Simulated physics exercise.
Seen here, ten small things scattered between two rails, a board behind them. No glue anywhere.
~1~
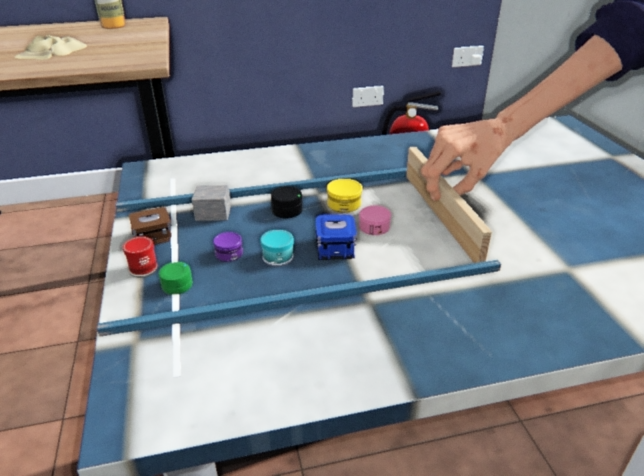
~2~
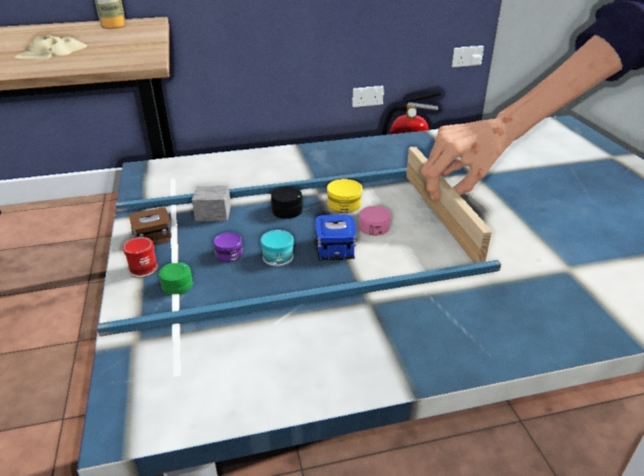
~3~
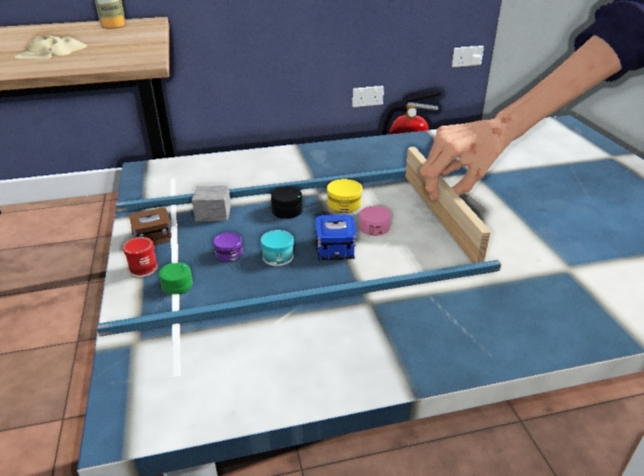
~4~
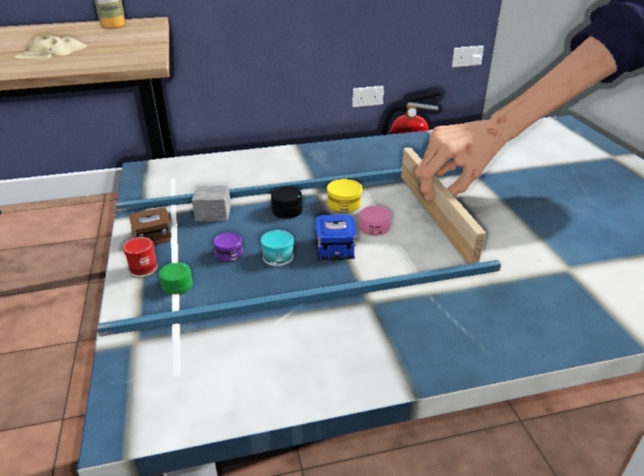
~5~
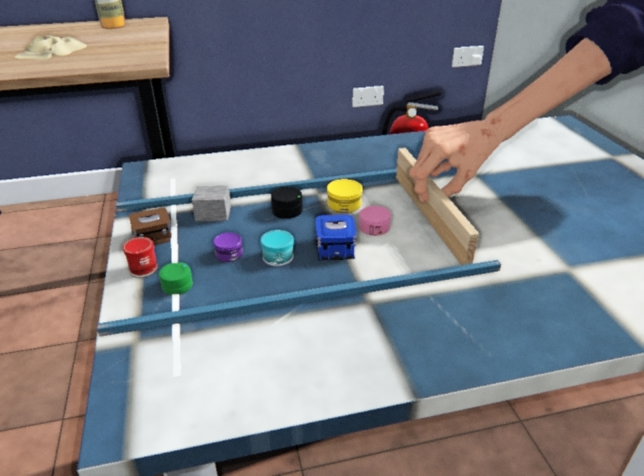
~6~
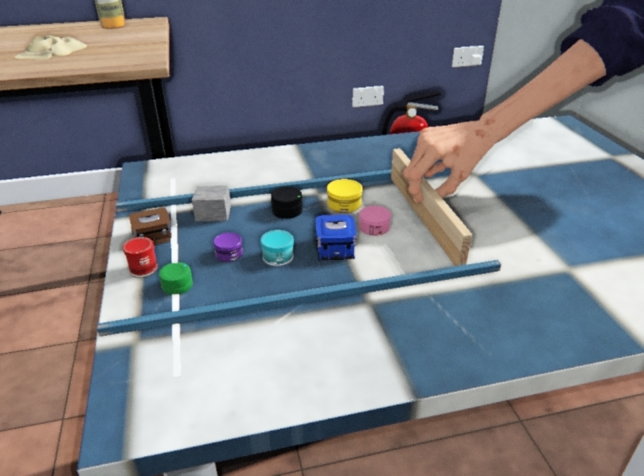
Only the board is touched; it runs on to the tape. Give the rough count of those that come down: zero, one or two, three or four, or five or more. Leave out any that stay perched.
As it turns out, the number that fall off is one or two.
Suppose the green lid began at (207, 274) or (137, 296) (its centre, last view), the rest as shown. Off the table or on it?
Place by place, it stays on; holds on.
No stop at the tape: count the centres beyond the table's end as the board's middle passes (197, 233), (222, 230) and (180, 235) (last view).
The counts: 1, 0 and 2.
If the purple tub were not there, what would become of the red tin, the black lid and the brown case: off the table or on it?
The red tin tumbles off, the black lid holds on, the brown case goes over.
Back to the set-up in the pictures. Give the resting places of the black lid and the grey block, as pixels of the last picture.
First (117, 235), then (157, 205).
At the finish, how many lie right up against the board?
4 of them.
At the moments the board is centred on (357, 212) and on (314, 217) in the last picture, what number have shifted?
The counts are 3 and 5.
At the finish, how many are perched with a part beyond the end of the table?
Overhanging: 2.
Soon after, none off yet; red tin at rest near (141, 257); brown case at rest near (151, 227); green lid at rest near (176, 279).
At rest, the number that fall off is one or two; fallen, brown case and red tin.
